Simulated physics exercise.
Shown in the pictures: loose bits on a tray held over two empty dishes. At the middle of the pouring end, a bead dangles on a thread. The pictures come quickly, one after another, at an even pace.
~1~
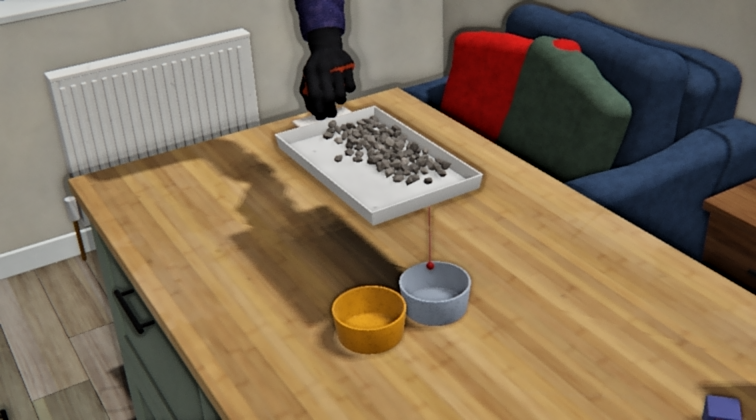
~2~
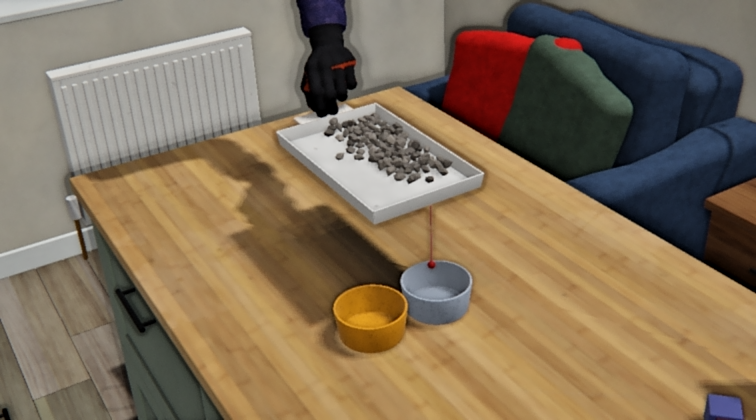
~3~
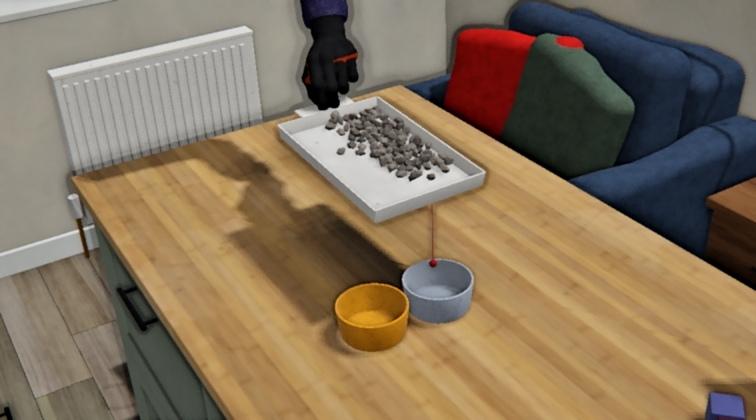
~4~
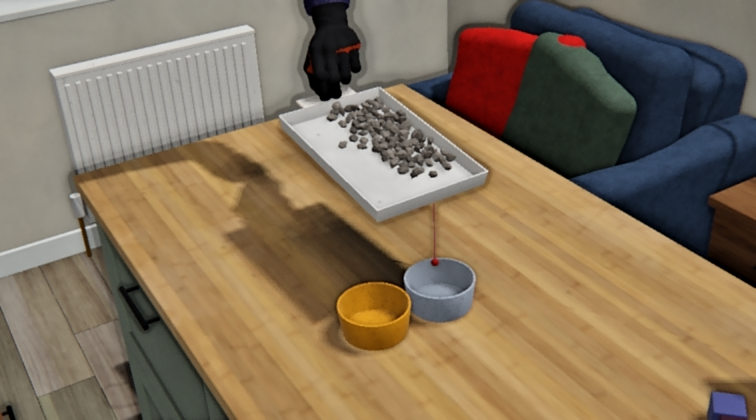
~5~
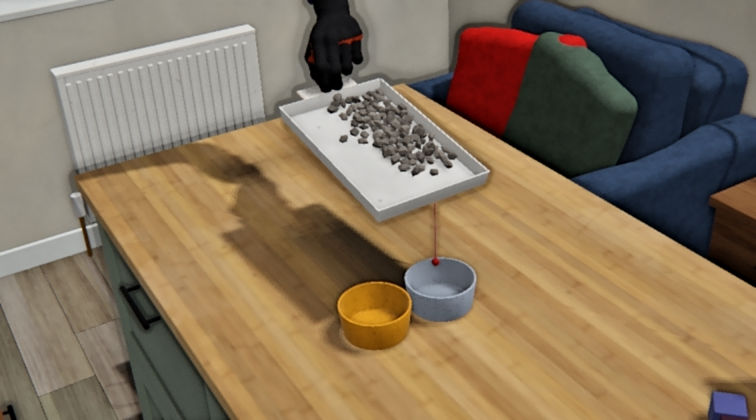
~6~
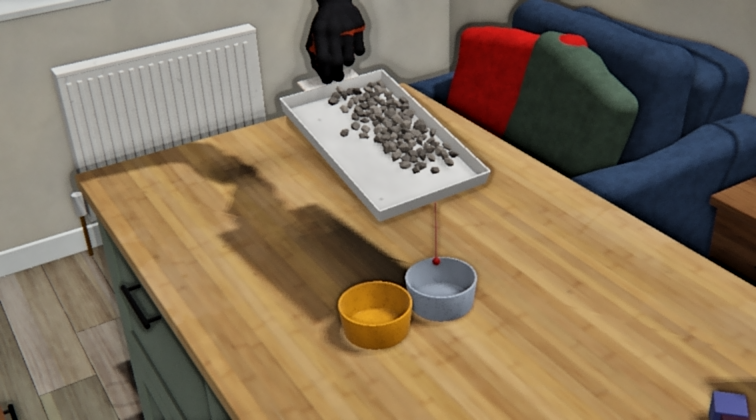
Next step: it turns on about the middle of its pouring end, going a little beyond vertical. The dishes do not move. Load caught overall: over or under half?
Under.
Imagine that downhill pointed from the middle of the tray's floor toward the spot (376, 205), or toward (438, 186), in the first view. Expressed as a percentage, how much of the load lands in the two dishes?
The first try gives close to 80 per cent, the second close to 10 per cent.
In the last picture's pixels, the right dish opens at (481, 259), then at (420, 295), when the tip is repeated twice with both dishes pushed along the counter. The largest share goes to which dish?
Try 1: The dish at left; try 2: The dish at right.
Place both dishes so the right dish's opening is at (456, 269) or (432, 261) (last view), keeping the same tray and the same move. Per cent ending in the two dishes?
The first position comes out at 30 per cent, the other at 0 per cent.
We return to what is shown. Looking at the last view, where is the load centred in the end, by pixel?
About (469, 329).
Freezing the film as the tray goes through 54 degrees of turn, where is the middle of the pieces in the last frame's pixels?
In the last view, the load is centred close to (435, 172).
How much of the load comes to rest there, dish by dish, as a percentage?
Left dish about 10 per cent, right dish about 20 per cent.
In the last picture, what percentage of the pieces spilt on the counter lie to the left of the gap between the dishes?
10 per cent or thereabouts.
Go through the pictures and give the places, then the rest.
Corners of the pouring end near (373, 211) and (479, 174), level; middle of the load near (387, 147), bits of gravel; left dish near (389, 337); right dish near (455, 309); bead on its thread near (430, 266), in the first frame.
Corners of the pouring end near (374, 210) and (481, 173), level; middle of the load near (388, 145), in the second frame.
Corners of the pouring end near (376, 209) and (482, 172), tipped barely, level across its low end; middle of the load near (389, 140), in the third frame.
Corners of the pouring end near (378, 208) and (485, 171), tipped a little, level across its low end; middle of the load near (391, 134), in the fourth frame.
Corners of the pouring end near (379, 209) and (486, 171), tipped a little, level across its low end; middle of the load near (392, 128), in the fifth frame.
Corners of the pouring end near (380, 209) and (487, 171), tipped a little, level across its low end; middle of the load near (394, 123); left dish near (395, 333); right dish near (461, 305), in the sixth frame.
Shortly afterwards, tray tipped steeply; all but a few on the tray; only a few in the air.
Next, tray tipped right over; near half on the tray; only a few in the left dish; only a few in the right dish; near a quarter outside both; near a quarter in the air.
Some moments later, tray tipped past a quarter turn; a little in the left dish; near a quarter in the right dish; the bulk outside both.
In the end, tray tipped past a quarter turn; a little in the left dish; near a quarter in the right dish; the bulk outside both.
